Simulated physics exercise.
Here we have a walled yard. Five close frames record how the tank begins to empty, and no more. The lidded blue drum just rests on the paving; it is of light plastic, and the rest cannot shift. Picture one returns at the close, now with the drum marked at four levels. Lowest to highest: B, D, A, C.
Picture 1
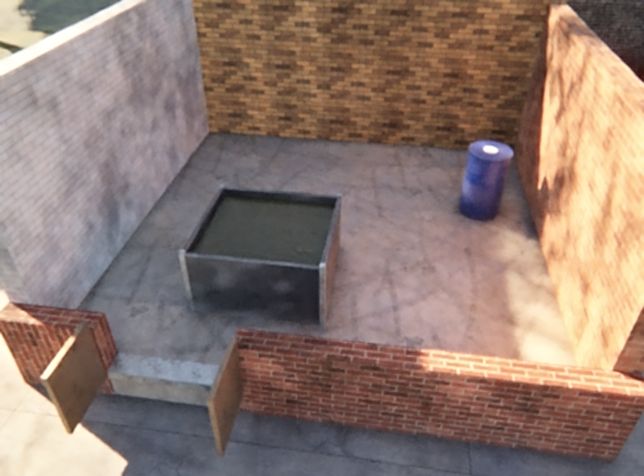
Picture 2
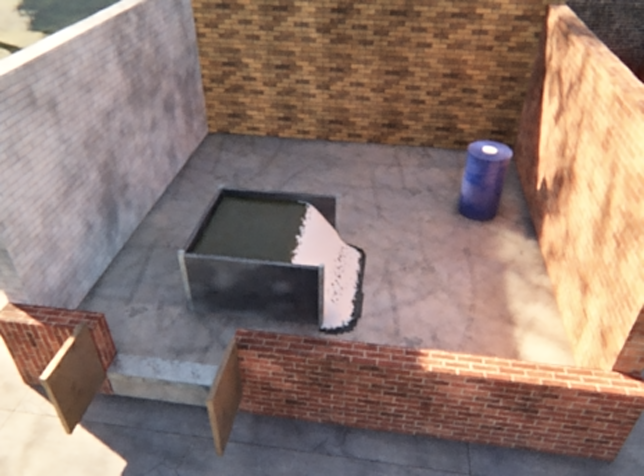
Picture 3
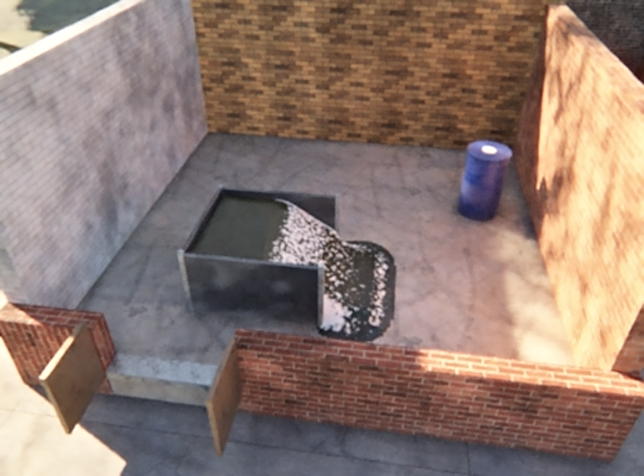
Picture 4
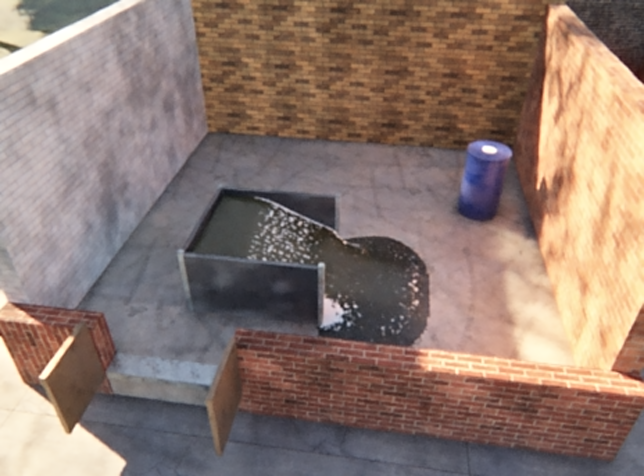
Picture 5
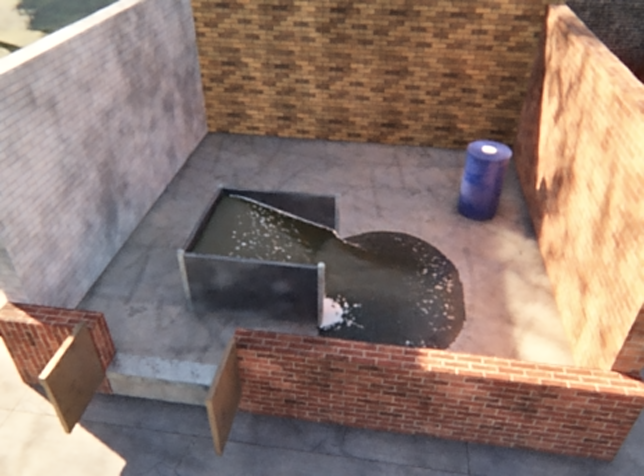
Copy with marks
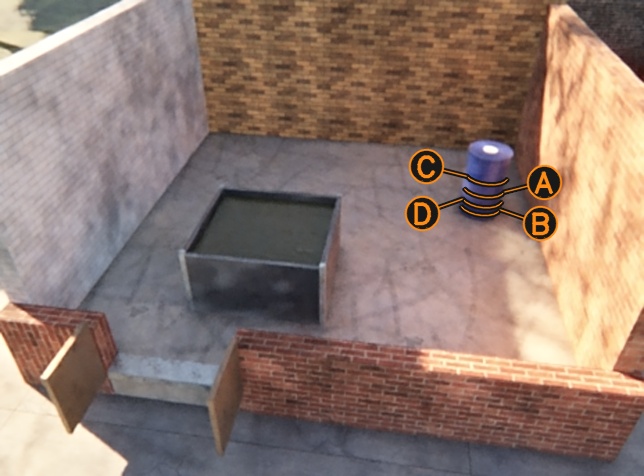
A walled yard with a cracked grey floor is seen from above, its low red-brick front wall broken by an open gate. A dark square tank of murky liquid stands left of centre, and a blue drum stands at back right. The tank's right side opens and liquid pours out, foaming white, then spreads rightward in a dark, rounded pool while the camera stays still.
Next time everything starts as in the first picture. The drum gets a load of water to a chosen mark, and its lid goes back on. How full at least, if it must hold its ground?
D is the one.
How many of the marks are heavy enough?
Three of the four.
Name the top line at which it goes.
The answer is B.
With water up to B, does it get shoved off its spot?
Yes.
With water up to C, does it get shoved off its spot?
No, that is safe.
On the marked copy, A at (485, 197); B at (481, 215); C at (488, 184); D at (483, 207); from the bottom up B, D, A, C.
With A, it does not move.
With B, it is pushed about its own width away.
With C, it does not move.
With D, it does not move.
